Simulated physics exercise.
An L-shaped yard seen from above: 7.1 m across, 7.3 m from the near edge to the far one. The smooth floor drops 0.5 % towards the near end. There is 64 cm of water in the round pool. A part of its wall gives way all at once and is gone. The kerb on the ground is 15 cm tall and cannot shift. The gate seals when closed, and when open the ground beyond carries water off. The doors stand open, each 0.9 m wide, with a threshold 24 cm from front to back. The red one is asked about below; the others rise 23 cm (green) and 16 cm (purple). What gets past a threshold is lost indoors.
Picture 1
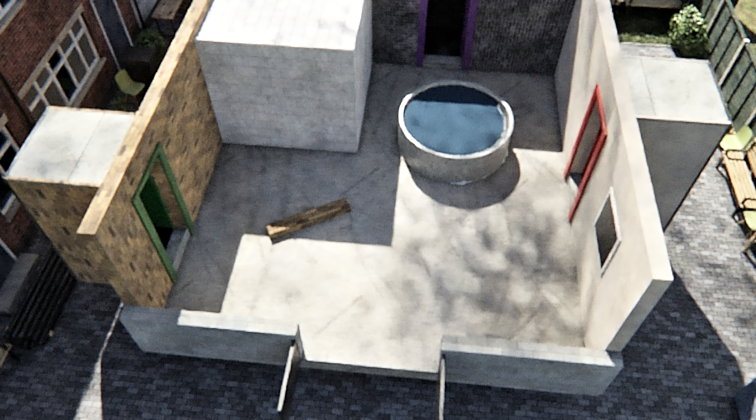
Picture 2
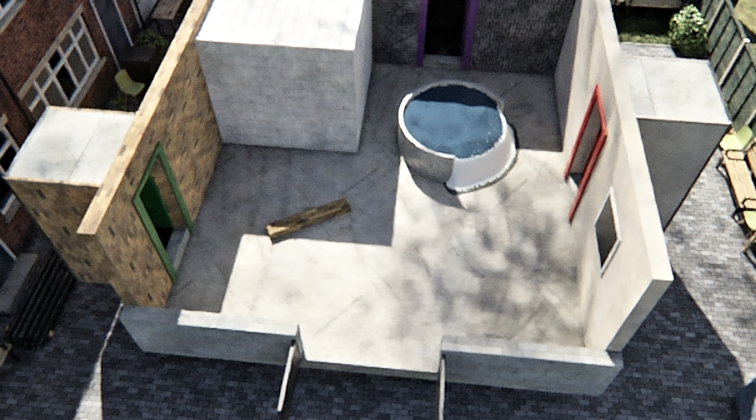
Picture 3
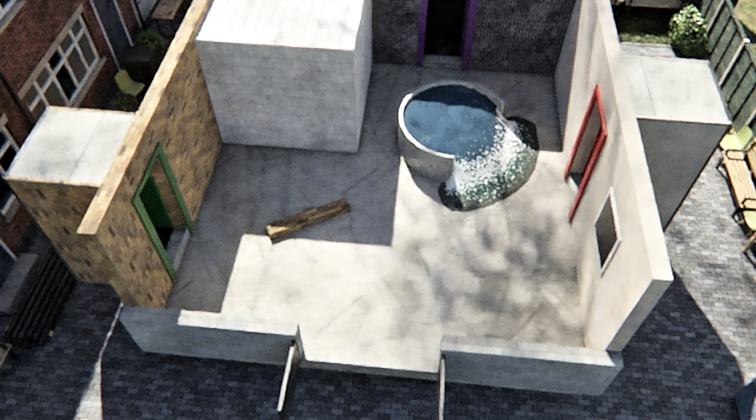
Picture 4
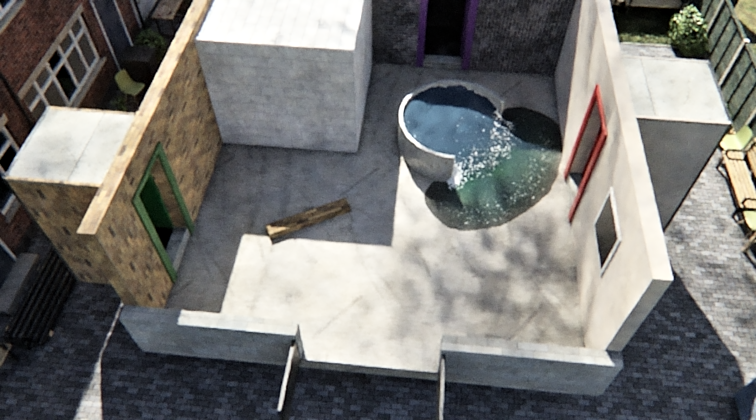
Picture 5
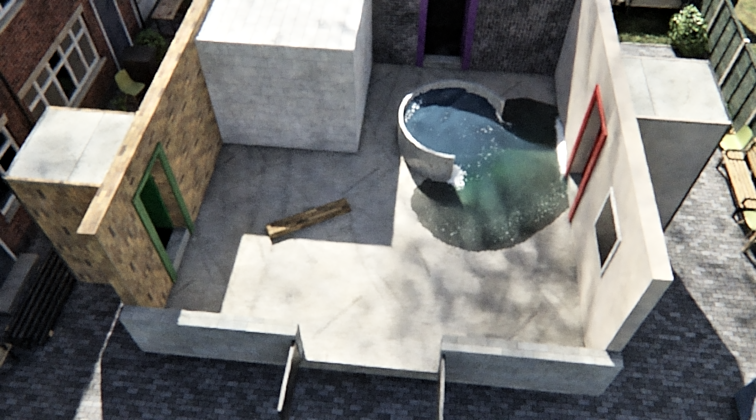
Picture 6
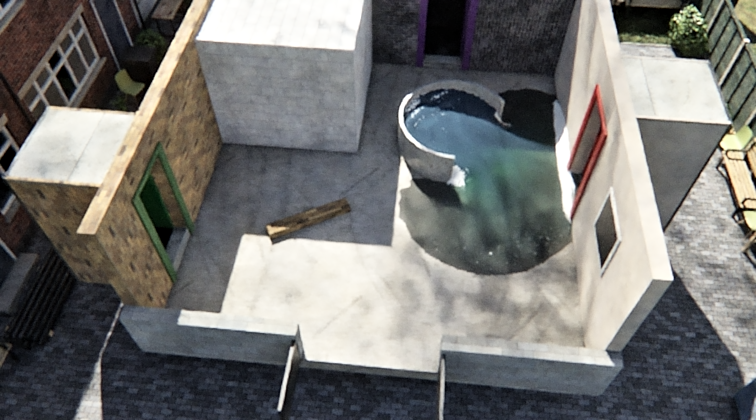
A round pool of blue water stands towards the back right of a pale walled yard, seen from high above by a camera that stays still. A green doorway is on the left, a red one on the right, a purple one behind, with a wooden beam on the floor. The pool's near right wall vanishes, and foaming water pours out, spreading into a wide, dark green sheet.
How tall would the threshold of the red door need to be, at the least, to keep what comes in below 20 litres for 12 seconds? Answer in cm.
About 27 cm.
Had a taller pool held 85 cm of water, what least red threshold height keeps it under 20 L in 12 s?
Some 37 cm.
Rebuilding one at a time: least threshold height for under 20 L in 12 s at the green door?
About 8.0 cm at green.
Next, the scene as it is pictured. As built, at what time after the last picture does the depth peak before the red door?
Near 1.0 s.
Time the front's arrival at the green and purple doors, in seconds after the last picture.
Green 4.5 s, purple 1.6 s.
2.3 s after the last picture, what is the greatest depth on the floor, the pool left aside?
Roughly 35 cm.
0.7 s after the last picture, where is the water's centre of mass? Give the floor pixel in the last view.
Near (493, 168).
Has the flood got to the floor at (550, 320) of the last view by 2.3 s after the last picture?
It is wet.
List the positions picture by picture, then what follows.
The first frame shows still water, 64 cm deep, in the round pool at (455, 120); the red door at (582, 163) is dry.
In the second frame, the front is at (460, 192), 0.3 m from the gap at (499, 157); 0.5 m2 of floor is wet, 64 cm left at the back.
In the third frame, the front is at (532, 129), 0.7 m from the gap at (499, 159); 1.8 m2 of floor is wet, 64 cm left at the back.
In the fourth frame, the gap is at (498, 160), the front 1.2 m out at (555, 128); the back of the round pool holds 64 cm.
In the fifth frame, the front is at (502, 245), 1.6 m from the gap at (498, 160); 6.4 m2 of floor is wet, 60 cm left at the back.
In the sixth frame, the gap is at (498, 160), the front 2.2 m out at (522, 266); the back of the round pool holds 50 cm; water is at the red door at (582, 163).
Then, 0.7 s after the last picture water covers 30 % of the floor, deepest (36 cm) near (562, 170); 34 cm at the red door, 3 litres in over its 24 cm threshold.
Then, 2.3 s after the last picture water covers 40 % of the floor, deepest (35 cm) near (573, 371); 18 cm at the red door, 34 litres in over its 24 cm threshold.
Then, 11.3 s after the last picture water covers 100 % of the floor, deepest (10 cm) near (209, 183); 4 cm at the red door, 34 litres in over its 24 cm threshold.
At the red door as built, the water peaked near 34 cm, 0.9 s after the last picture.
With a threshold of 21.5 cm, 54 litres would have come in within the 12 s; with 29.5 cm, 10 litres. So under 20 litres takes about 27 cm.
